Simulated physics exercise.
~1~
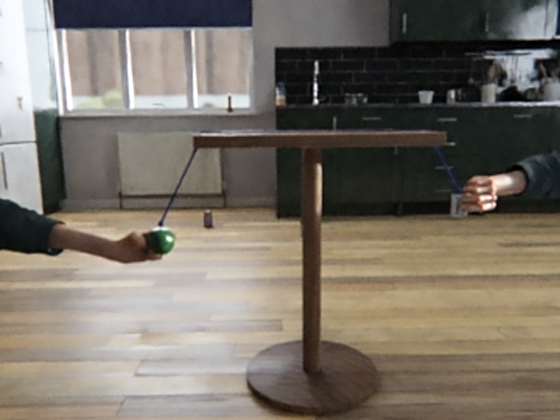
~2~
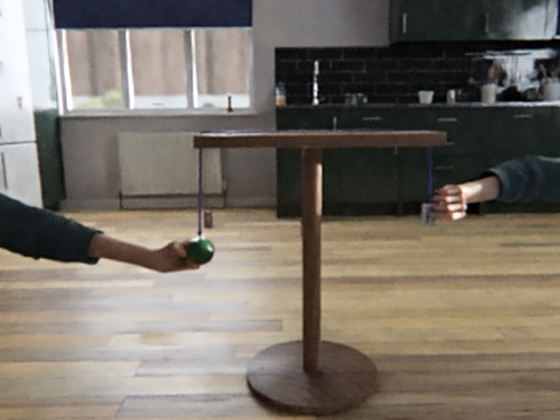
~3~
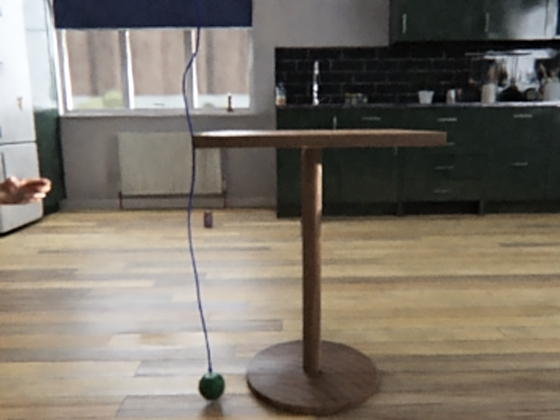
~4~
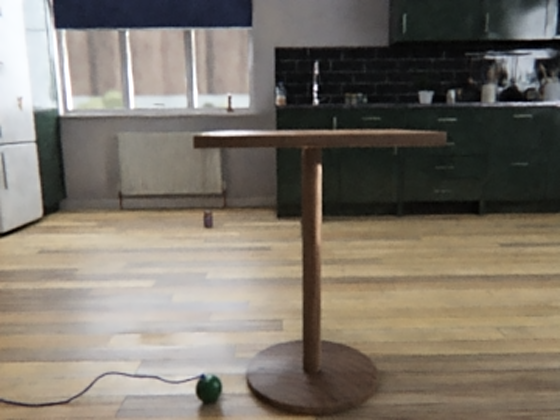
We see two hands holding a green ball-like object and a small box on a string draped across a wooden pedestal table. They move inward and let go; the green object drops to the floor, pulling the string left until it lies on the floor.
